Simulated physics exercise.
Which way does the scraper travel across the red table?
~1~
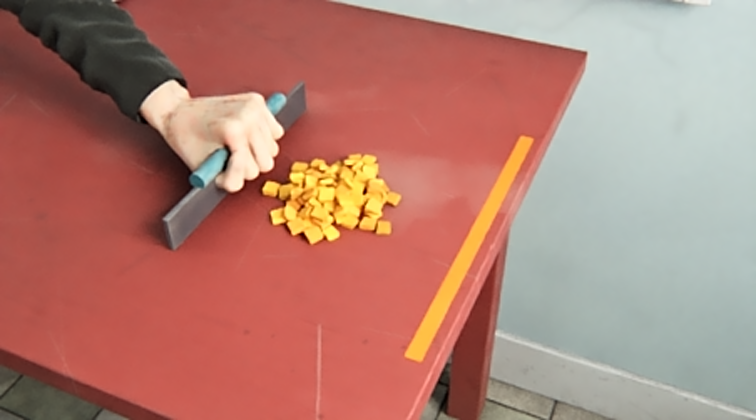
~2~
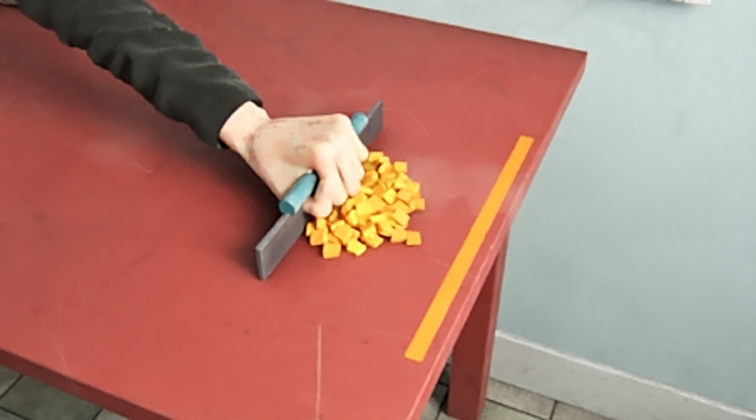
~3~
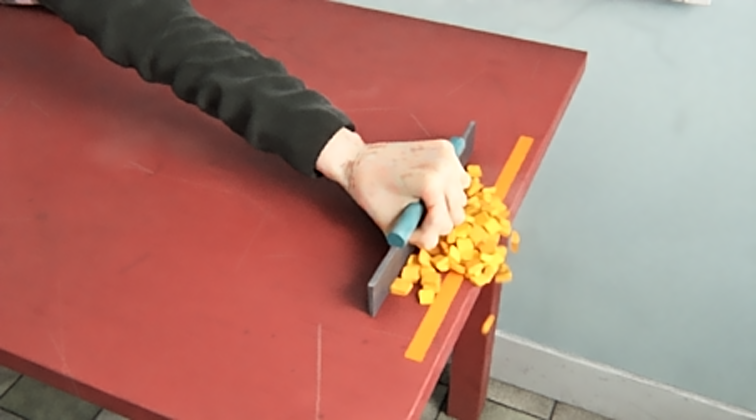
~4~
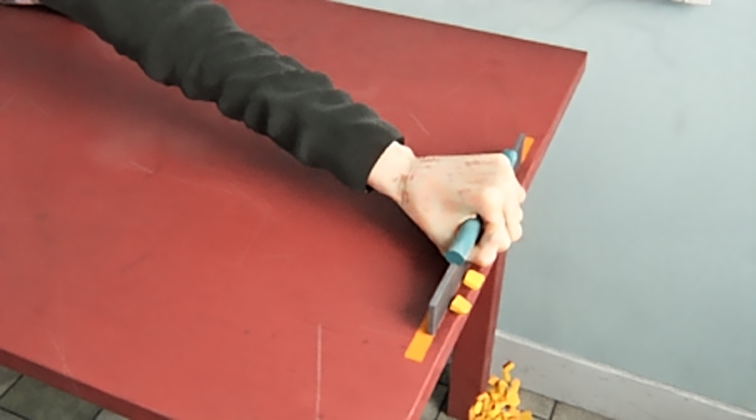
The scraper travels to the right, toward the orange tape near the table's edge.
